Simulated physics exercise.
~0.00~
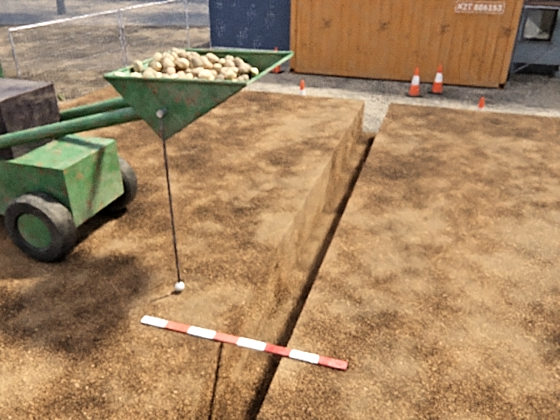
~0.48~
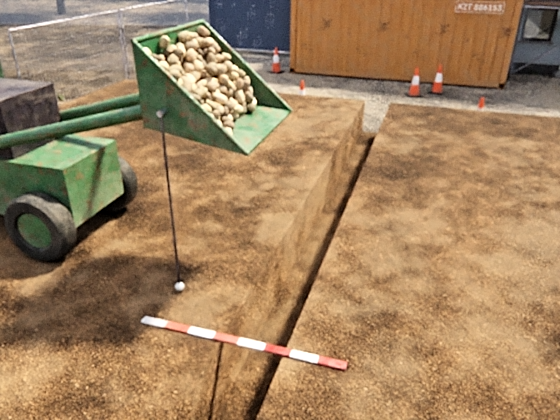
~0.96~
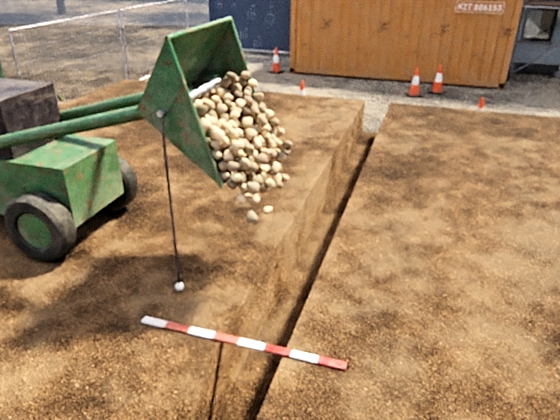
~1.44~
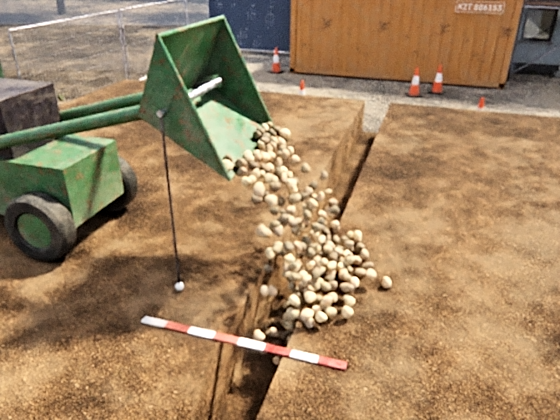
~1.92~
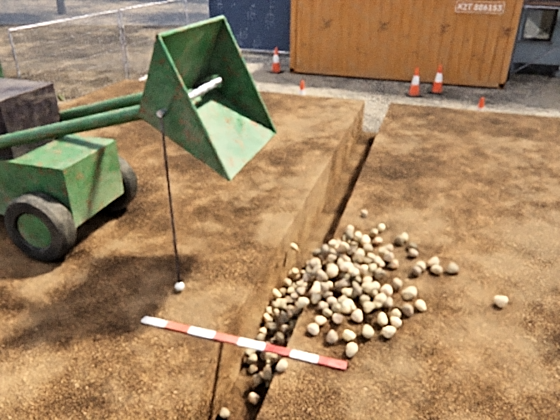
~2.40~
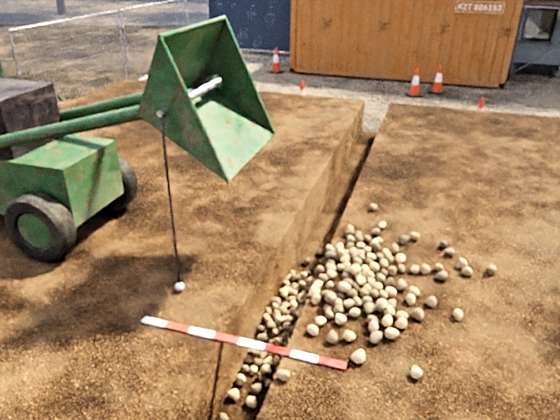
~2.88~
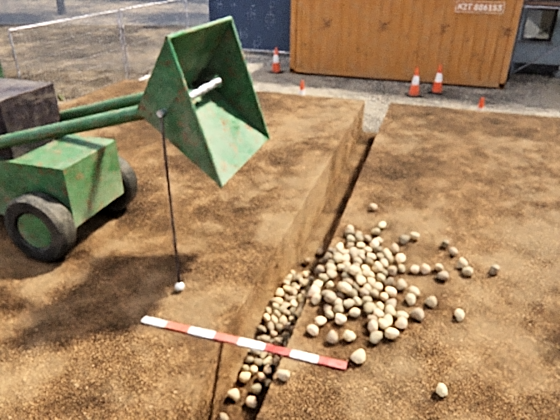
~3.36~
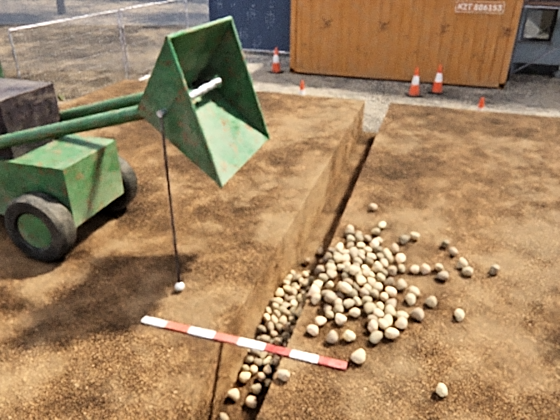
A green loader bucket tips forward and spills its cobbles into and beyond the trench.
